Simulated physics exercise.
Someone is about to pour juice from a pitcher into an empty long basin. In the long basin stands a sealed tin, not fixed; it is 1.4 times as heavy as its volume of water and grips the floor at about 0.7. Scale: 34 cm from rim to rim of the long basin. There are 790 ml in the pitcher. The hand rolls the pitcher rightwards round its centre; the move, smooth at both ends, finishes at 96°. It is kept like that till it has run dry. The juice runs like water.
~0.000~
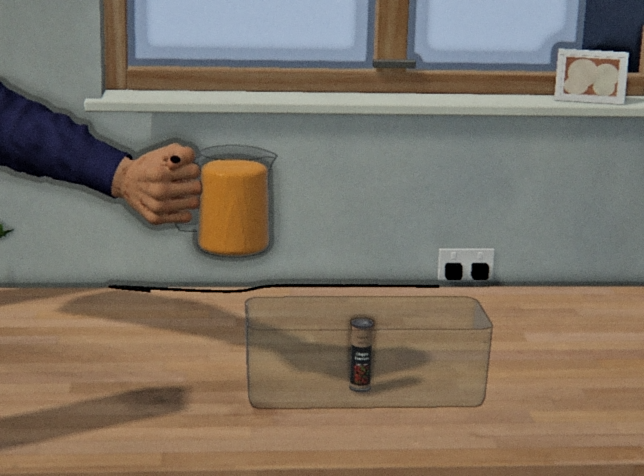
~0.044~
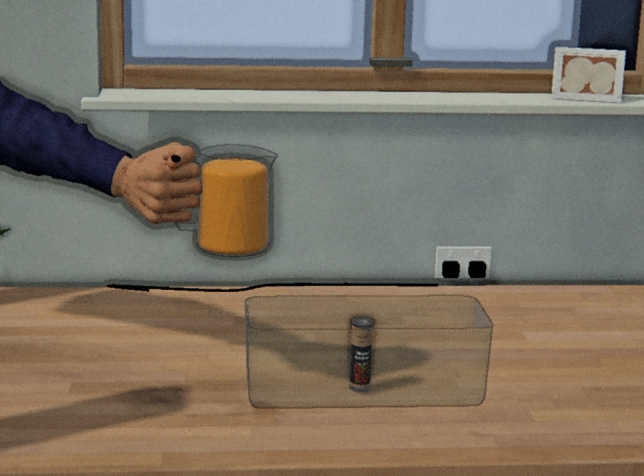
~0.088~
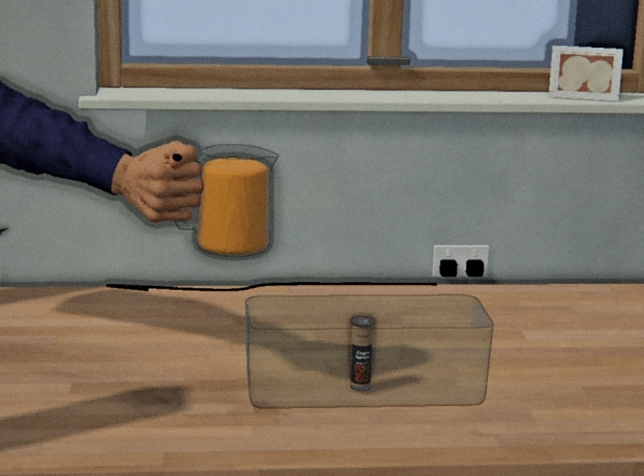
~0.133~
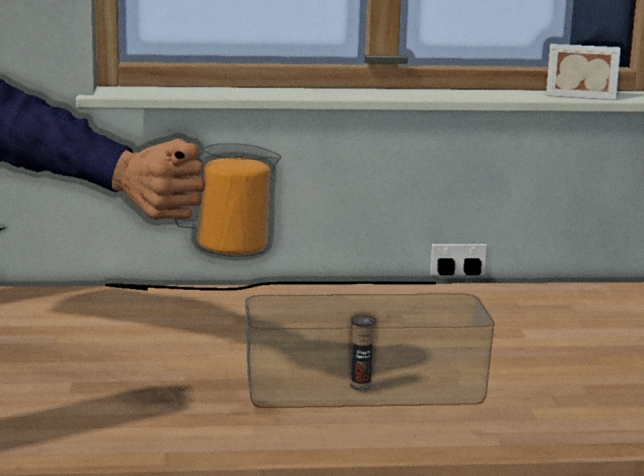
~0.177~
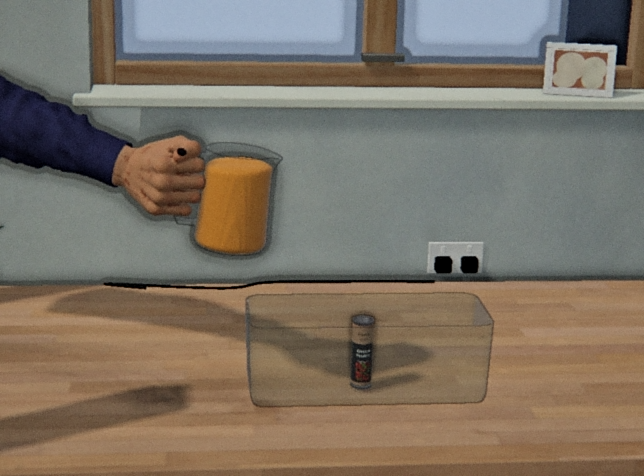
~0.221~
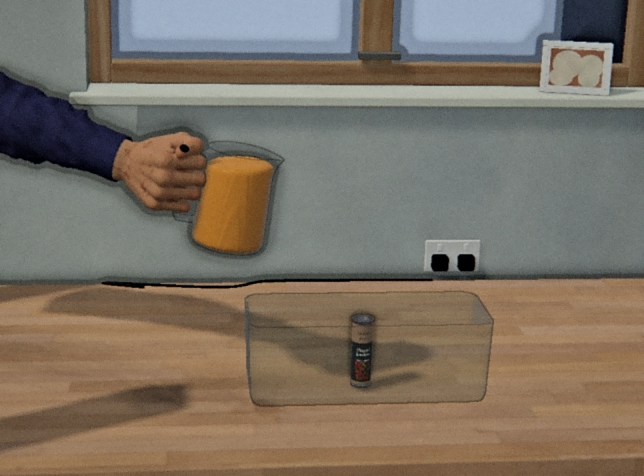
A hand held a clear pitcher of orange juice nearly upright, then slowly tilted it slightly to the right above a wooden counter, where a small tin stood by a see-through long basin.
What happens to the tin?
It goes over.
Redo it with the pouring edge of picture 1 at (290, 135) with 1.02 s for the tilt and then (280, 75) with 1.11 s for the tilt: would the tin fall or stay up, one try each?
First it falls; then it stays up.
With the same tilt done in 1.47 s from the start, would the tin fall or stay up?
Then it topples.
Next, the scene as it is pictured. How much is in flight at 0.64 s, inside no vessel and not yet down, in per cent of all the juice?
Some 9 per cent.
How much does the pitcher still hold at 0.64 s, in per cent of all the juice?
Near 90 in a hundred.
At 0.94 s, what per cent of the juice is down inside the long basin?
Near 24 in a hundred.
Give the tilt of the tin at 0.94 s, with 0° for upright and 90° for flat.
It is at some 5°.
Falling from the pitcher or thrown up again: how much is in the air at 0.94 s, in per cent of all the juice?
About 22 per cent.
After 0.64 s the tilt is 59° and 91 per cent is still to pour; the tin stands where it began.
After 0.94 s the tilt is 91° and 54 per cent is still to pour; the tin leans 7°.
After 1.26 s the tilt is 96° and 17 per cent is still to pour; the tin lies on its side.
After 1.61 s the tilt is 96° and 5 per cent is still to pour; the tin lies on its side.
In the end the tin lies on its side.
